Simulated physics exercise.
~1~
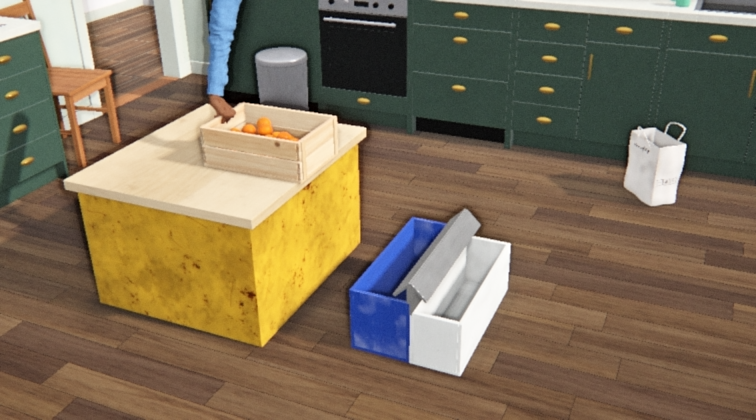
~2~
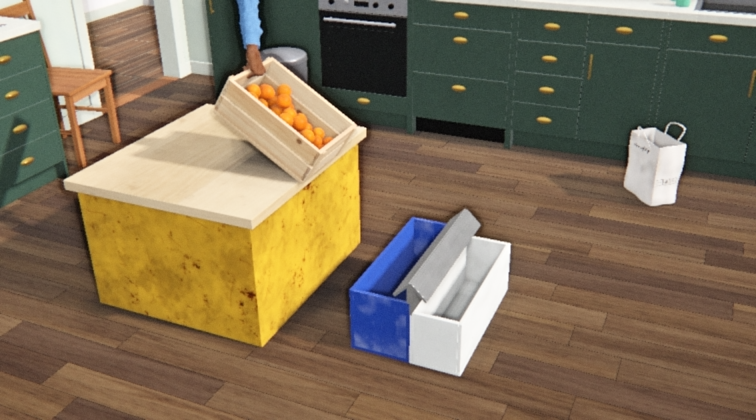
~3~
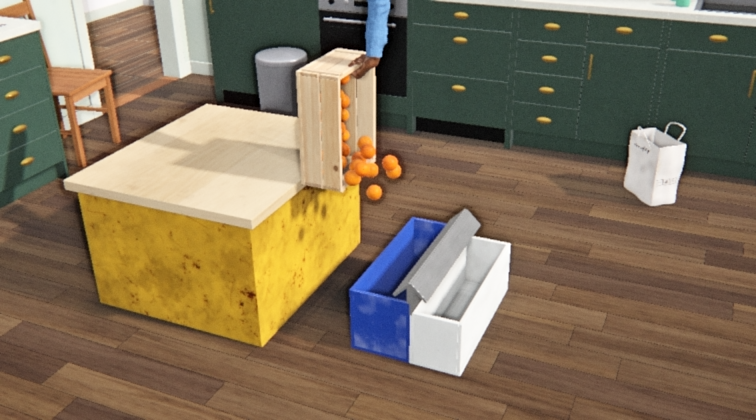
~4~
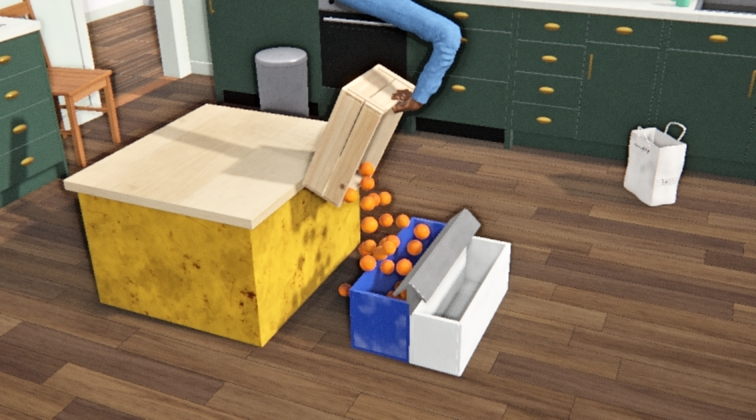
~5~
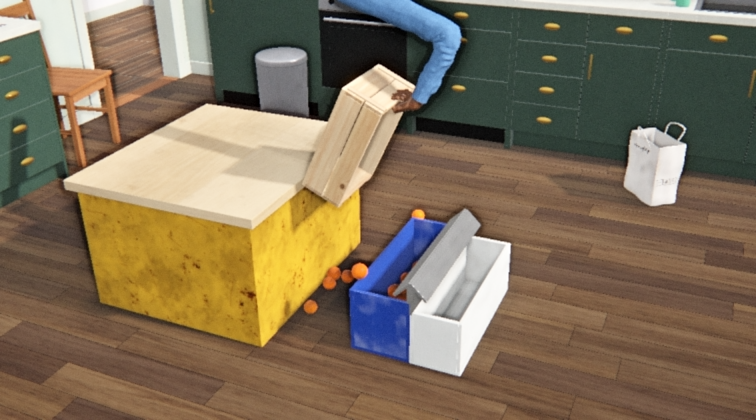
We see a hand tip a wooden crate of oranges over the edge of a yellow bench, spilling them toward a blue box beside a white one; most drop into the blue box, several land on the floor beside the bench, and the white box stays empty.
